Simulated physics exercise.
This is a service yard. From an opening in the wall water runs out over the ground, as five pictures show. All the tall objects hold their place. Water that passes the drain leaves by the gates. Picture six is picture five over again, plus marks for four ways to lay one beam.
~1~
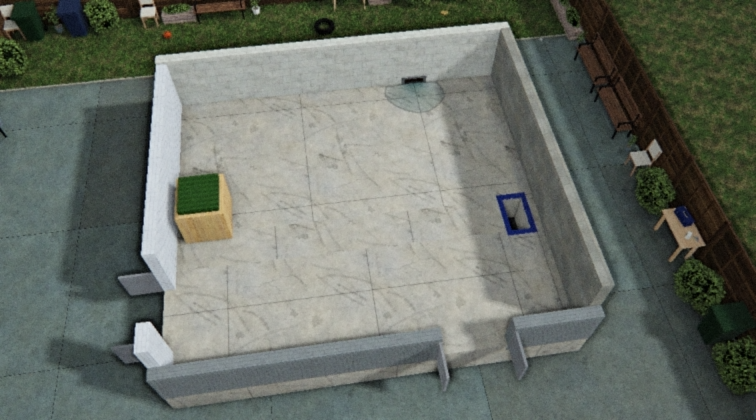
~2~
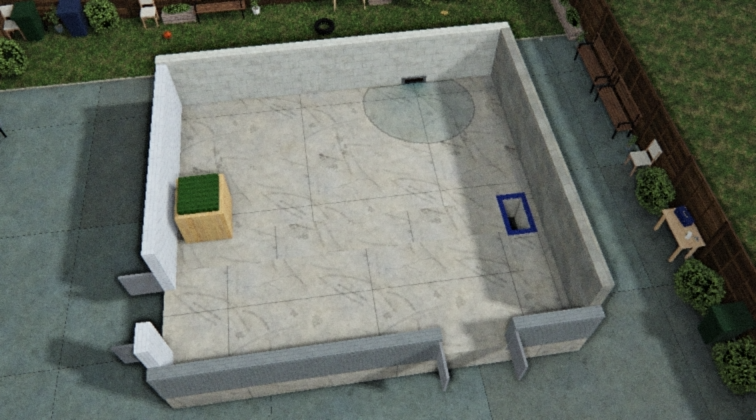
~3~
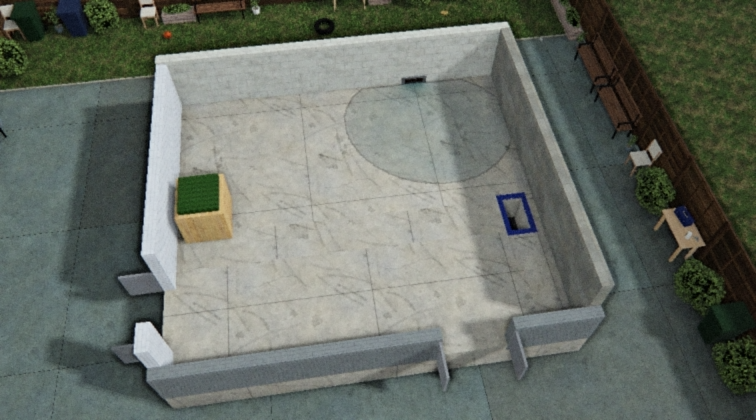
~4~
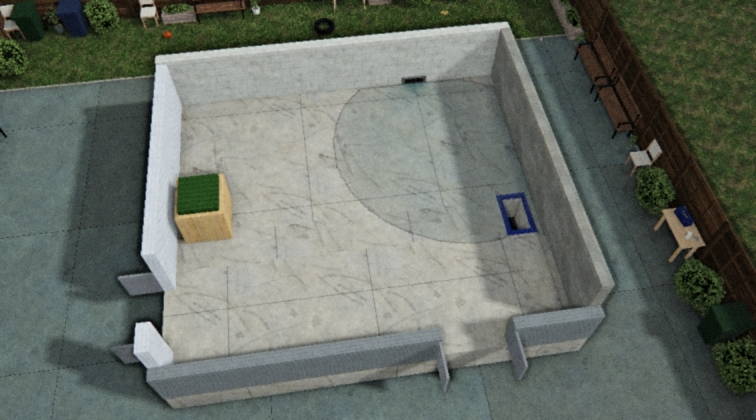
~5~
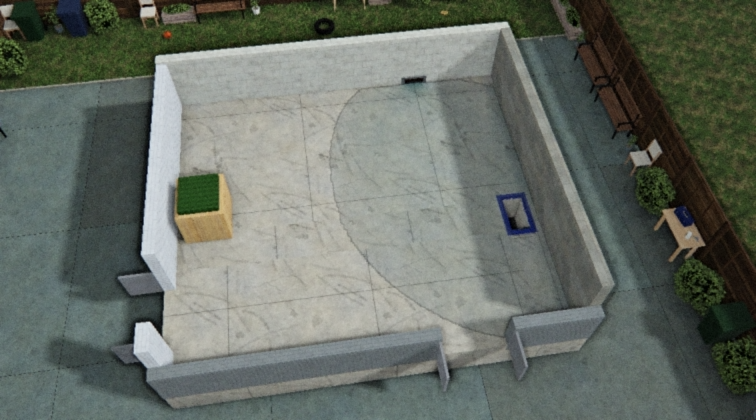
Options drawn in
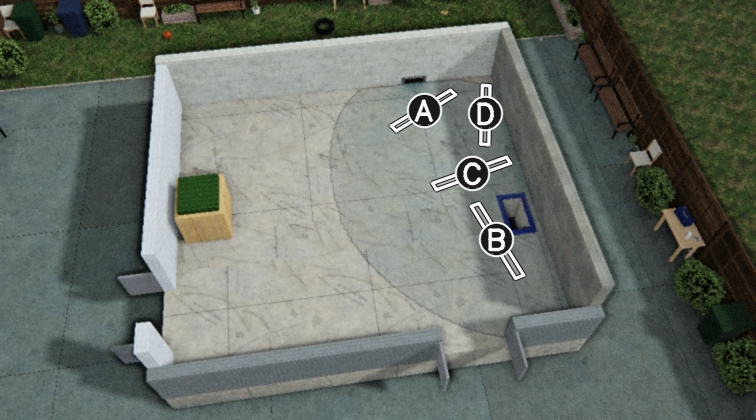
A sheet of water spreading from a wall opening across a walled yard's pale floor, reaching and surrounding a blue-edged drain pit.
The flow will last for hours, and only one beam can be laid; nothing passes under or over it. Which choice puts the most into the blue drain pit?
B beats the others.
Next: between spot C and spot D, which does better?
The answer is D.
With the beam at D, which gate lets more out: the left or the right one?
More leaves on the right.
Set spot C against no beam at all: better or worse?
It is worse.
On the marked copy, A from (393, 128) to (453, 92); B from (475, 204) to (519, 276); C from (434, 186) to (508, 160); D from (484, 144) to (486, 85).
Choosing A, about 24 % of the stream goes into the blue drain pit, about 73 % out by the gates.
Choosing B, about 46 % of the stream goes into the blue drain pit, about 54 % out by the gates.
Choosing C, about 20 % of the stream goes into the blue drain pit, about 75 % out by the gates.
Choosing D, about 30 % of the stream goes into the blue drain pit, about 69 % out by the gates.
